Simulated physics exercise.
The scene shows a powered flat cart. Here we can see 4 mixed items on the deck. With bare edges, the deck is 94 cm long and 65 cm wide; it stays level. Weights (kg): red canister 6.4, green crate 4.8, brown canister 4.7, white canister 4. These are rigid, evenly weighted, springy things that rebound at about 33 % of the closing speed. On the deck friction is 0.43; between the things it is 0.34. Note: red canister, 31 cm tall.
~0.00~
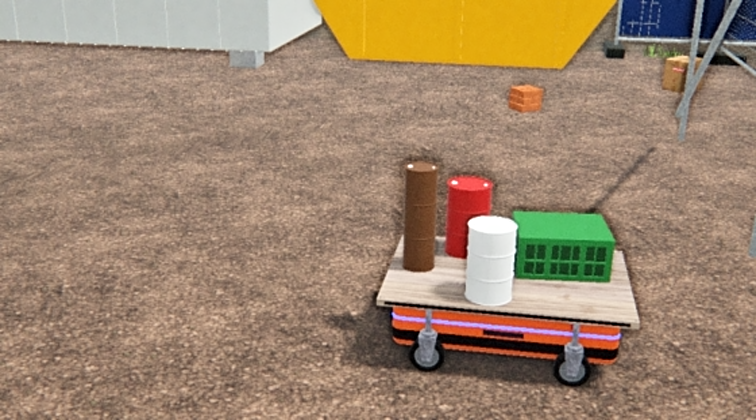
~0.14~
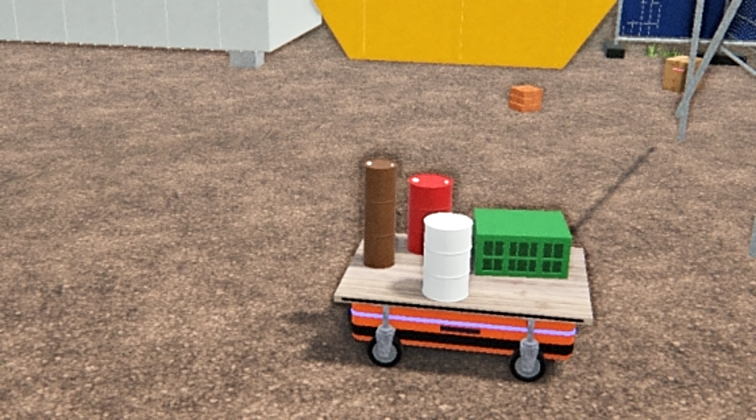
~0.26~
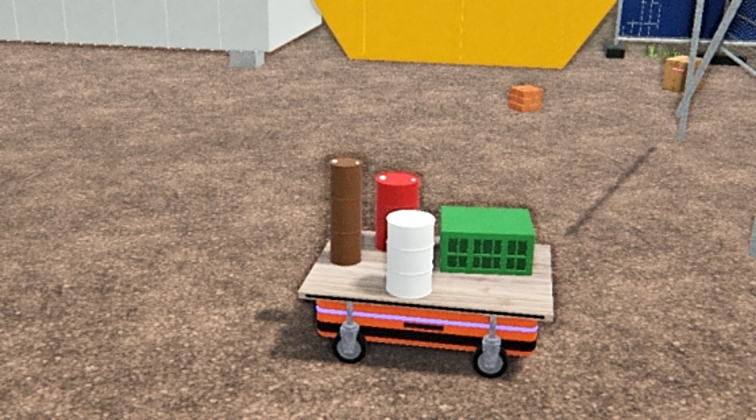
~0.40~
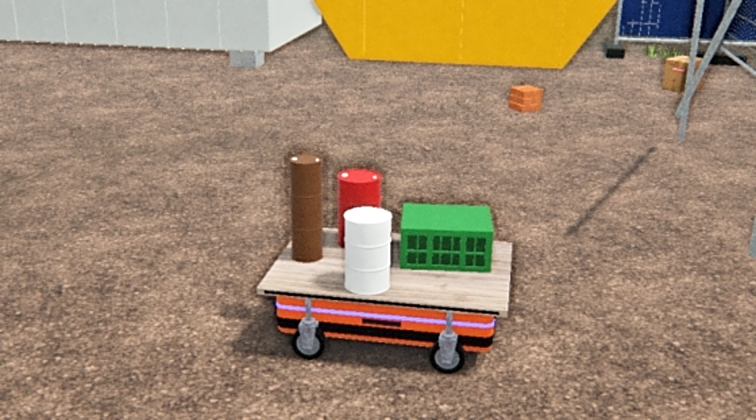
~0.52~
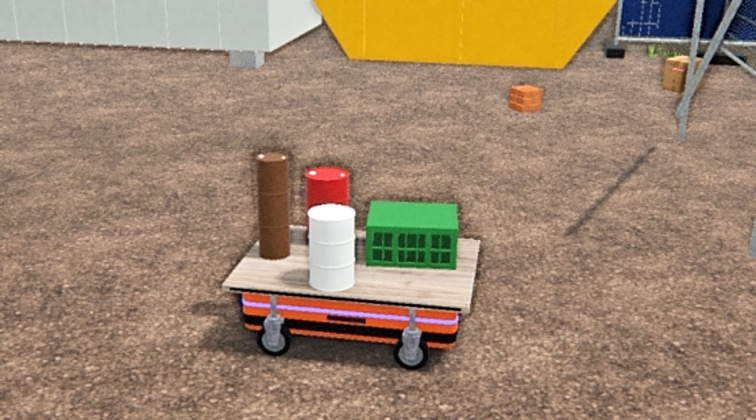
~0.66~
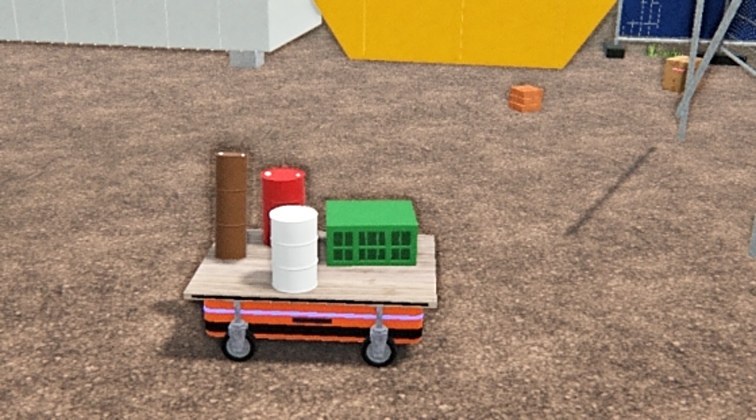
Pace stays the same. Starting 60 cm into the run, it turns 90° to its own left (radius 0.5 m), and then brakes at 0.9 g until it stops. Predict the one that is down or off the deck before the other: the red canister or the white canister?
Before the other: The first.
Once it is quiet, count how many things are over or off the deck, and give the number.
It comes to 2.
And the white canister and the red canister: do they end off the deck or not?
The white canister is kept in bounds, the red canister is not kept in bounds.
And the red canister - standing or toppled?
Well, the red canister tumbles down.
After 0.96 s, 115 cm covered, turned 46°; red canister and brown canister now off the deck; white canister slid 5 cm near (240, 276).
After 1.26 s, 151 cm covered, turned 84°; white canister slid 5 cm near (249, 319).
By the end (2.0 s), off the deck, red canister and brown canister; not toppled but over 10 cm from the start, white canister; green crate in place, give or take 10 cm. Seen from the same camera at the end, red canister near (24, 344), white canister near (225, 371). Red canister went at 0.90 s; white canister was never lost.
